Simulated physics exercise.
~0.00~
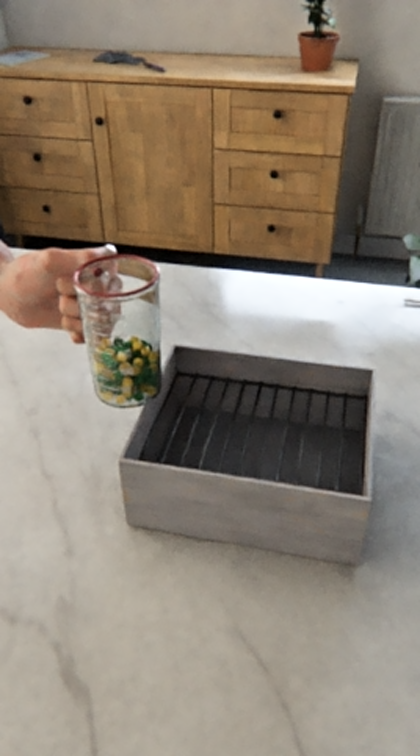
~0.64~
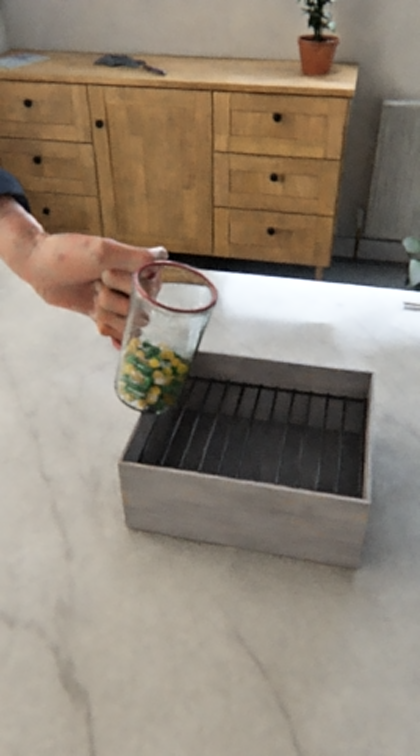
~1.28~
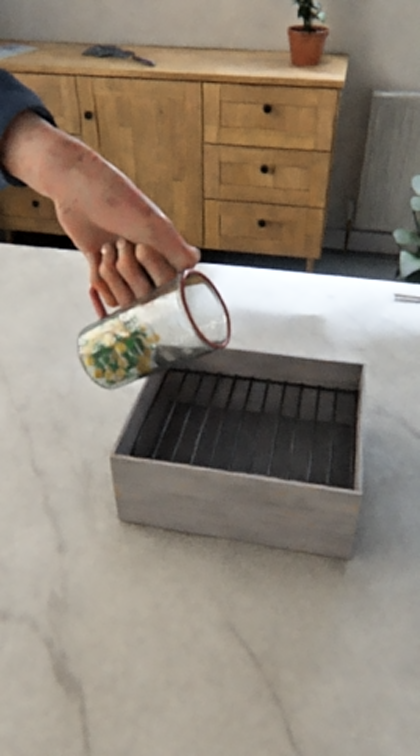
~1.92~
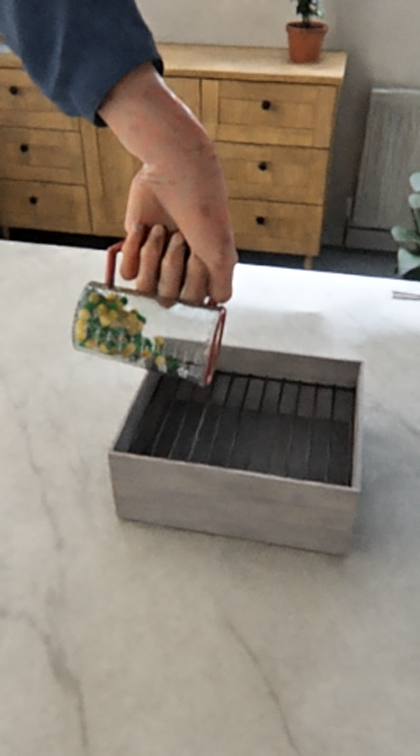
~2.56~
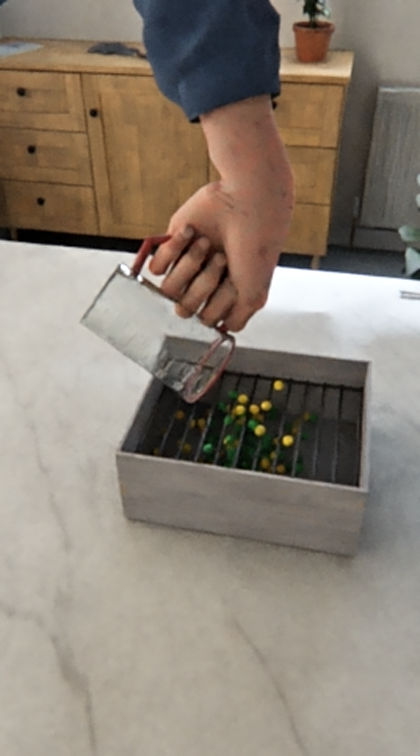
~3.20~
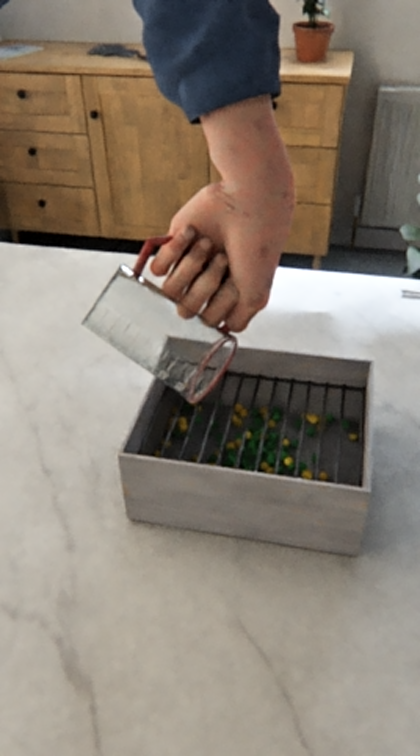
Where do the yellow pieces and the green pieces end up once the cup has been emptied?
Both the yellow and the green pieces end up below the wires, inside the grey box.
